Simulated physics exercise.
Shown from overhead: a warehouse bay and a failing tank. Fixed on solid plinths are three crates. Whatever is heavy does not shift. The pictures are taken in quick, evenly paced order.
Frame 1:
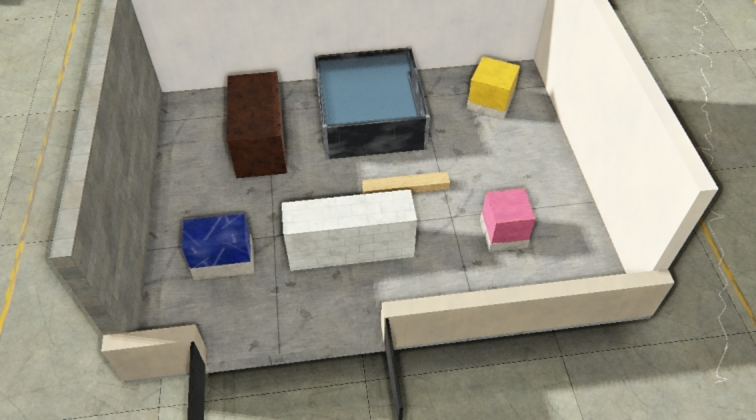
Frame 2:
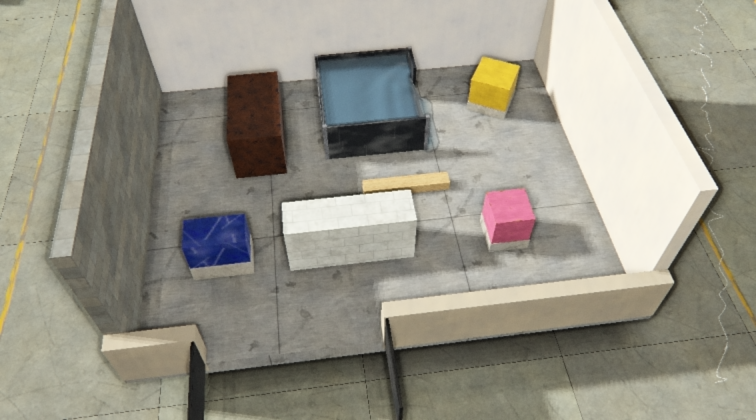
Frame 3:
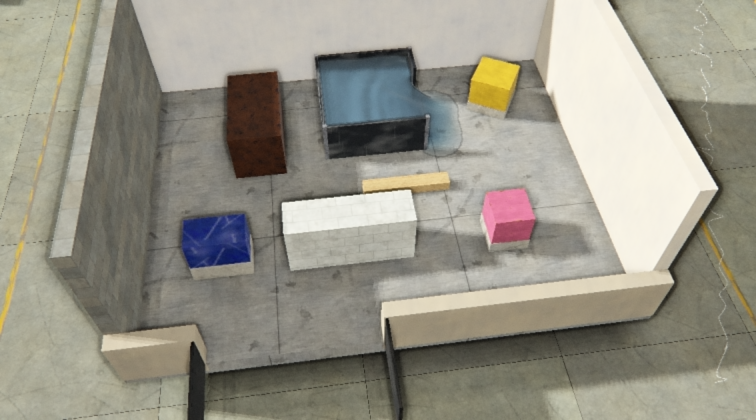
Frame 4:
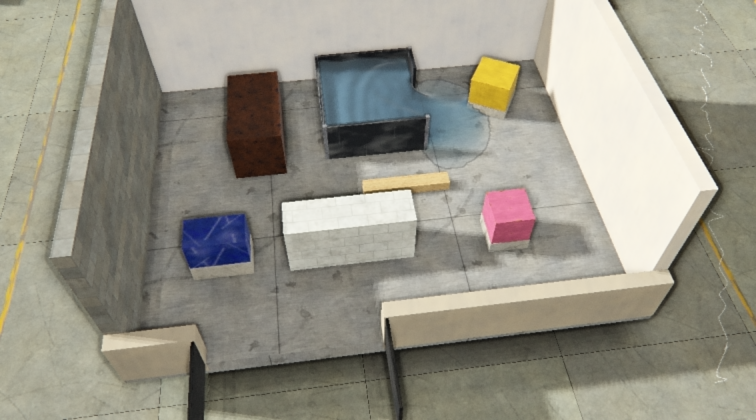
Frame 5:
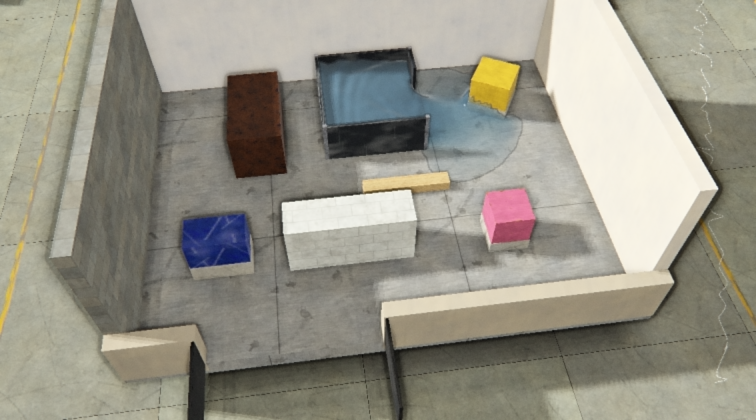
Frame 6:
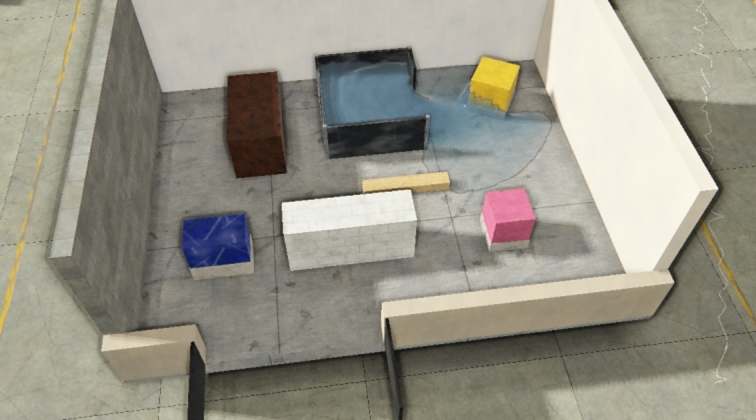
A tank in a walled warehouse bay pouring water from its right side, the pool spreading across the floor around a yellow block.
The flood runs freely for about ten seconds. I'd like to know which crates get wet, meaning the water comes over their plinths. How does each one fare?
The yellow crate does get wet. The blue crate does not get wet. The pink crate does not get wet.
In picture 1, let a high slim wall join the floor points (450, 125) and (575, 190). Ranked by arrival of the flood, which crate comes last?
That is the blue crate.
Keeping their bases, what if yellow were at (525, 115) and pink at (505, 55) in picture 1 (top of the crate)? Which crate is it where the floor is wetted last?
My guess is the one in blue.
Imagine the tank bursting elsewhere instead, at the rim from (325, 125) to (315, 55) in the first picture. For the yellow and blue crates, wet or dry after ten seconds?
The yellow crate is untouched and the blue crate is untouched.
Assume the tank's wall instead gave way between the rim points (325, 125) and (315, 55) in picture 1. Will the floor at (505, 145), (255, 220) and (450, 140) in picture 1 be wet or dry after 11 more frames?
Obs. 1: Moisture-free; obs. 2: Sodden; obs. 3: Moisture-free.
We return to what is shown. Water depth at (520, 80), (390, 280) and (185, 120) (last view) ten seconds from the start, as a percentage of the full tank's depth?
8, 8 and 4 in a hundred, in turn.
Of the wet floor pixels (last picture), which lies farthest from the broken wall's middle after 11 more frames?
My guess would be about (635, 296).
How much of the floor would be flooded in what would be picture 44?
Near 70 in a hundred.
A moment on, water covers 20 % of the floor; the yellow crate water round its plinth, the blue crate not reached, the pink crate water round its plinth.
Next, water covers 30 % of the floor; the yellow crate water round its plinth, the blue crate not reached, the pink crate water round its plinth.
Then, water covers 40 % of the floor; the yellow crate water round its plinth, the blue crate not reached, the pink crate water round its plinth.
Later, water covers 70 % of the floor; the yellow crate water round its plinth, the blue crate water round its plinth, the pink crate water round its plinth.
In the end, water covers 90 % of the floor; the yellow crate was topped, the blue crate stayed above the water, the pink crate stayed above the water.
